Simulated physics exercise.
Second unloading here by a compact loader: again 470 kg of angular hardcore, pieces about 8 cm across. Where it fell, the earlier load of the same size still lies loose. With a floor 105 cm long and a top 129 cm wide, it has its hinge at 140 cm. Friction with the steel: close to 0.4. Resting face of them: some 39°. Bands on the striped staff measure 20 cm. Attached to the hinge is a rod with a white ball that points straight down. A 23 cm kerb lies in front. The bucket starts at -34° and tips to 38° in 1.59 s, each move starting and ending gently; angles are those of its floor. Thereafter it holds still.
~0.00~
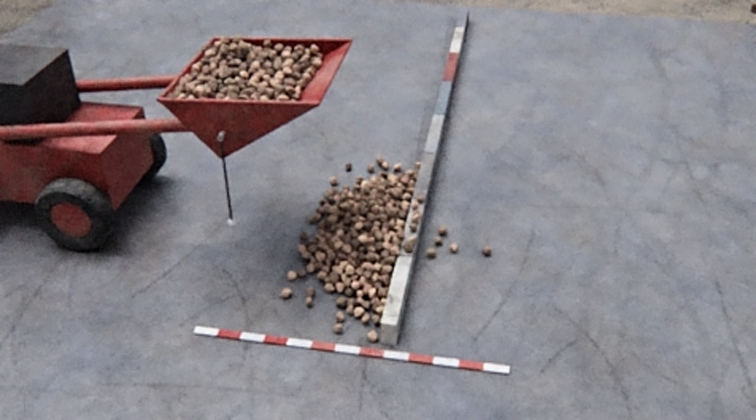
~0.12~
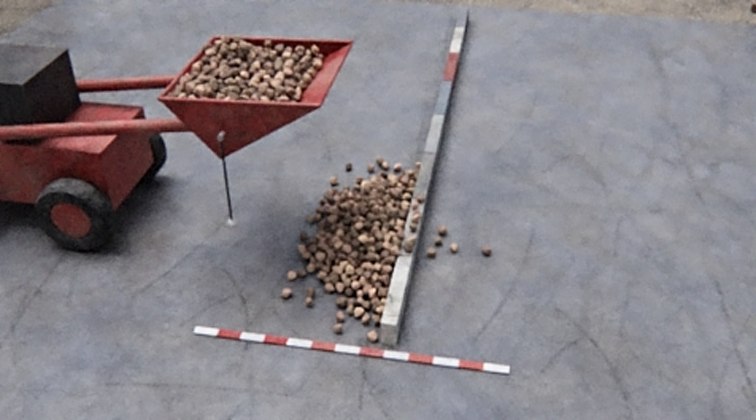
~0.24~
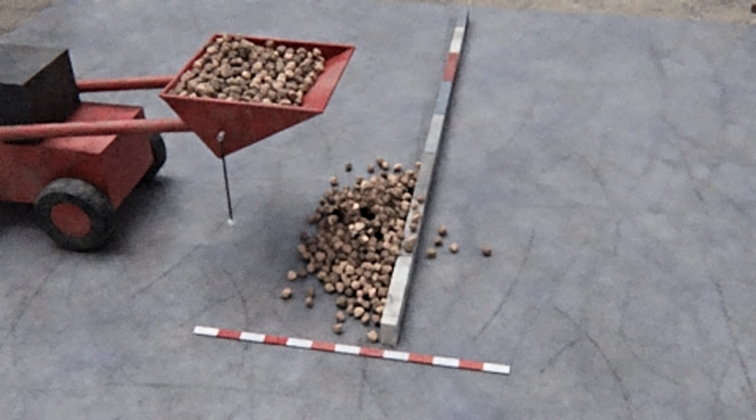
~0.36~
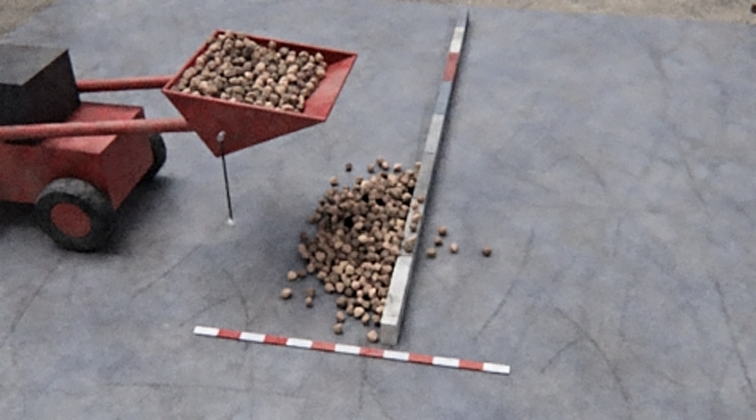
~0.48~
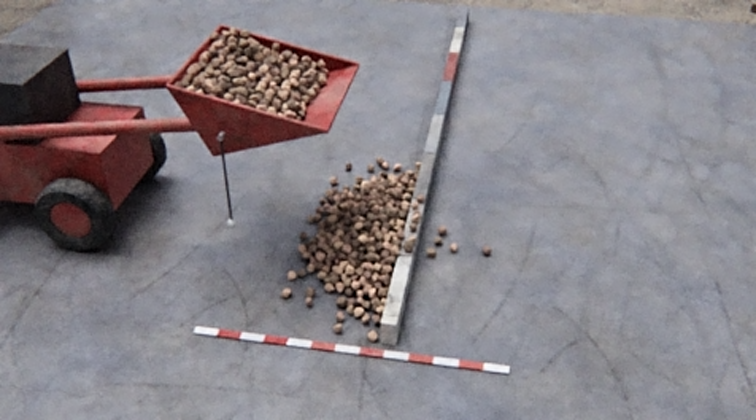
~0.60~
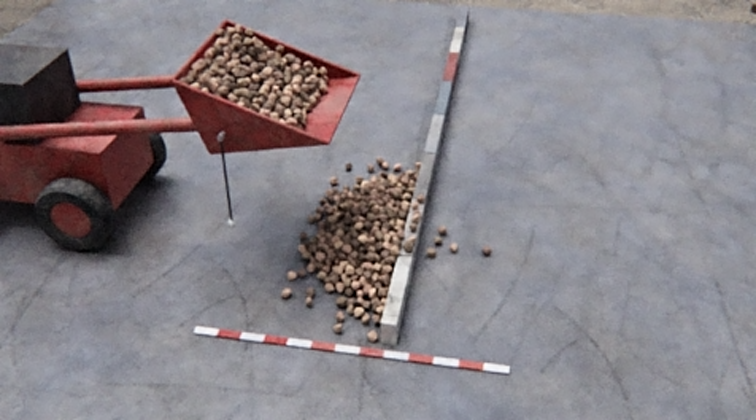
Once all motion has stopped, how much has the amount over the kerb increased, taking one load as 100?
It has increased by some 1 per cent.
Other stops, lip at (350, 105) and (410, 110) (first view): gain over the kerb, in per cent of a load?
Roughly 20 and 90 per cent, in that order.
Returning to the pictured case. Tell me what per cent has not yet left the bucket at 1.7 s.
70 %.
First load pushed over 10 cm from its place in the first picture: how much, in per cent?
I'd say roughly 5 per cent of them.
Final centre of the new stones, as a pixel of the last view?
(348, 221).
After 1.2 s the floor is at 27°; in per cent of one load, 100 in the bucket, 99 on this side of the kerb, 1 over the kerb; the foremost stones are at (437, 238).
After 1.7 s the floor is at 38°; in per cent of one load, 68 in the bucket, 132 on this side of the kerb, 1 over the kerb; the foremost stones are at (437, 238).
After 2.0 s the floor is at 38°; in per cent of one load, 23 in the bucket, 176 on this side of the kerb, 1 over the kerb; the foremost stones are at (438, 235).
After 4.8 s the floor is at 38°; in per cent of one load, 0 in the bucket, 198 on this side of the kerb, 2 over the kerb; the foremost stones are at (452, 241). Net gain over the kerb, 1.
